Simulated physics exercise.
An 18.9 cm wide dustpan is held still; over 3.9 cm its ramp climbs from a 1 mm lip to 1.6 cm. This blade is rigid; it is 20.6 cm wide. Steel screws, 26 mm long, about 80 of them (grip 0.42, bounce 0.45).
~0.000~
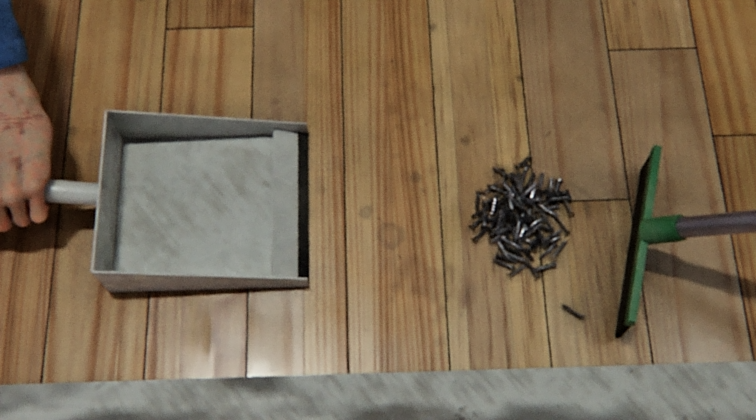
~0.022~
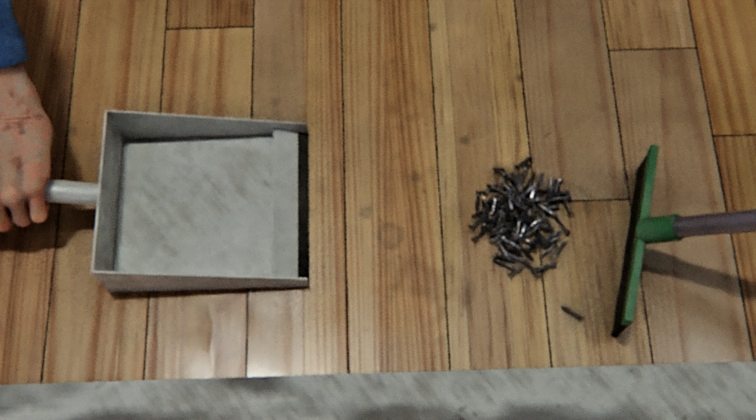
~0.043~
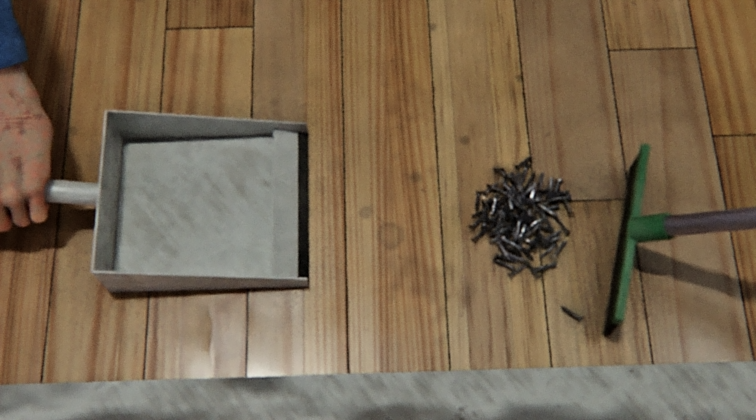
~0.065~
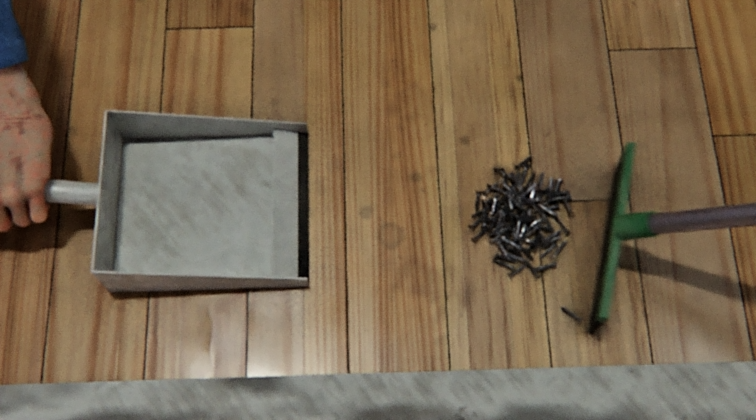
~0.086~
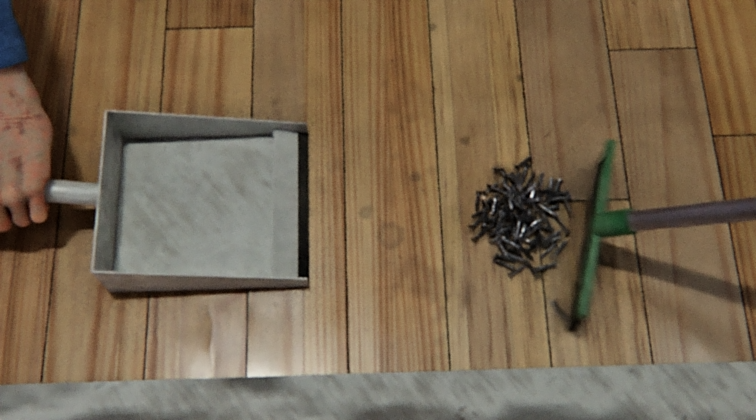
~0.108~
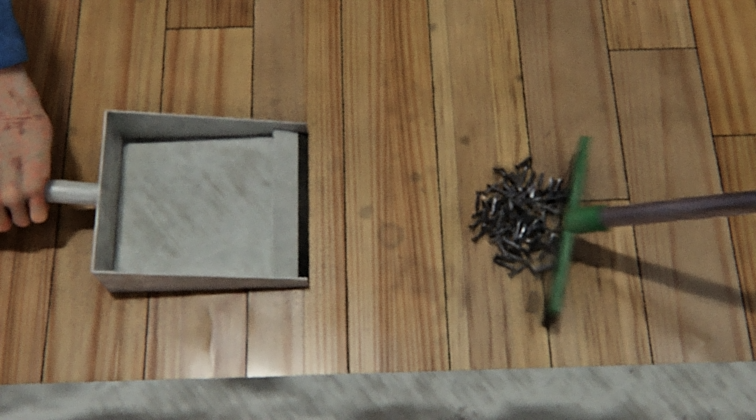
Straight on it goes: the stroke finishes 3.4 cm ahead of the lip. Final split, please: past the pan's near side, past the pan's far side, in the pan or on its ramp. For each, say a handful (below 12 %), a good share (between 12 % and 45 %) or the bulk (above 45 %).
Split: Near side a handful, far side a good share, pan the bulk.
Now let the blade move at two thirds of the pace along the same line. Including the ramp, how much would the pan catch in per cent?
Then near 25 in a hundred.
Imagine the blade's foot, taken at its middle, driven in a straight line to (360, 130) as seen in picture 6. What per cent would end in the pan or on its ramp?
I'd expect around 35 per cent.
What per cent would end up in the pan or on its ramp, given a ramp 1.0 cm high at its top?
I'd expect close to 60 per cent.
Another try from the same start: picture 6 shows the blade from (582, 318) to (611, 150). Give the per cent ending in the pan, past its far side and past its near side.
Pan: 20, far side: 15, near side: 0.
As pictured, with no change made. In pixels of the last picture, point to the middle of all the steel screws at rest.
Close to pixel (288, 160).
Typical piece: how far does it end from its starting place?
I'd put it near 28 cm.
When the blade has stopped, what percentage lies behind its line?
Around 0 per cent.
After 0.21 s, middle of the blade 15 cm from the lip; 0 % over the lip, far side 0 %, near side 0 %.
After 0.27 s, middle of the blade 8 cm from the lip; 0 % over the lip, far side 10 %, near side 0 %.
Then, at 0.47 s, middle of the blade 6 cm from the lip; 60 % over the lip, far side 15 %, near side 0 %.
By 1.7 s all is still; near side 0 %, far side 15 %, pan 50 %, in front of the lip or behind the blade 35 %.
